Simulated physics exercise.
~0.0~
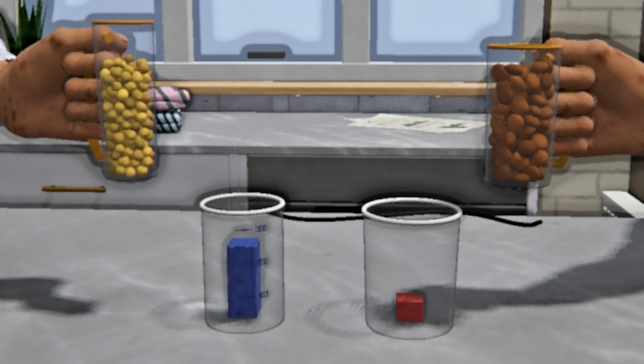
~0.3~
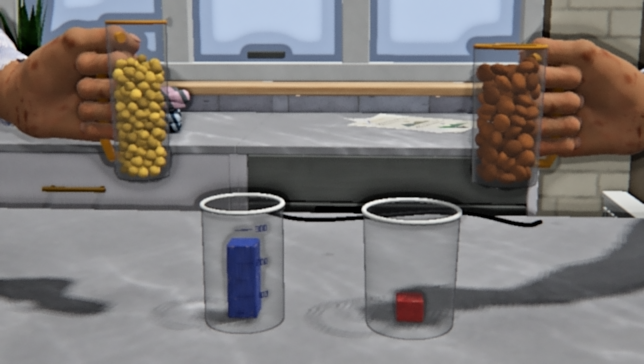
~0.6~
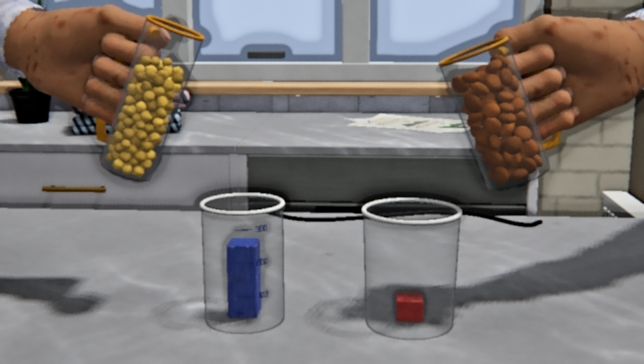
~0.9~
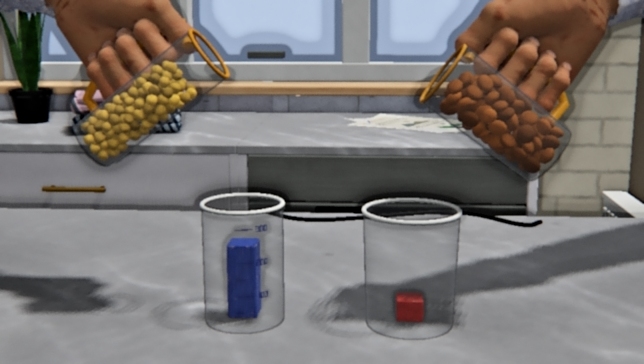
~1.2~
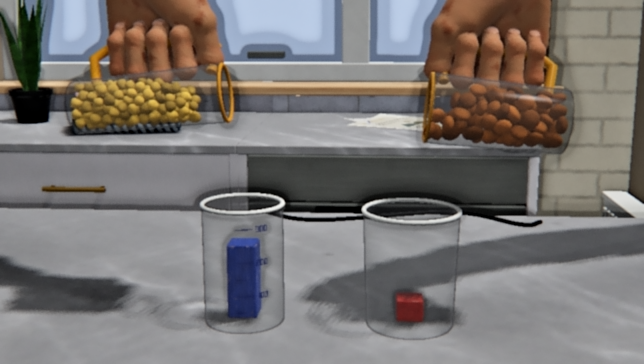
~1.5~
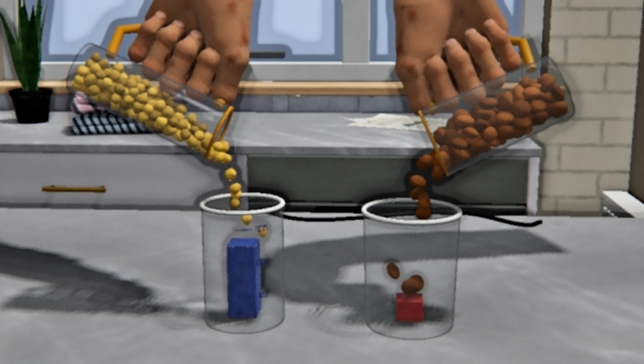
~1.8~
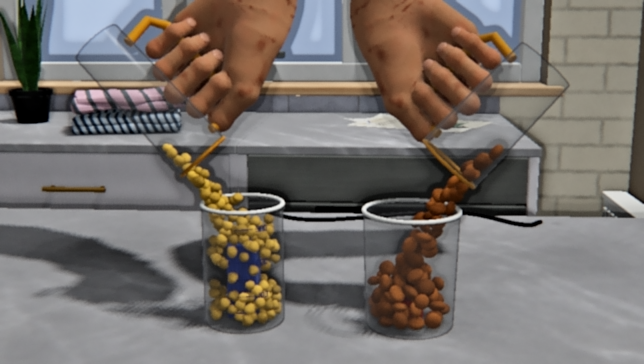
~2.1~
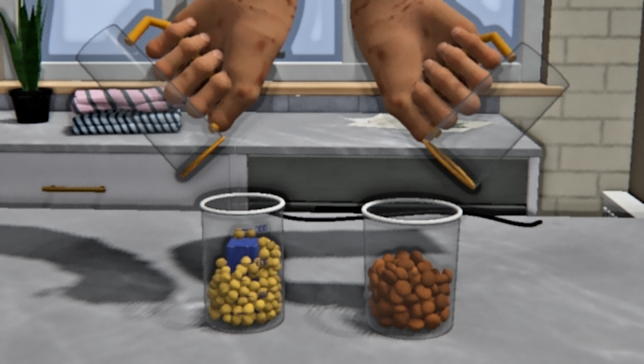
Two hands tip clear cups of yellow balls and brown nut-like pieces inward, pouring them into a left beaker holding a tall blue block and a right glass holding a small red cube. The cups end empty, with the blue block's top still showing and the red cube covered.
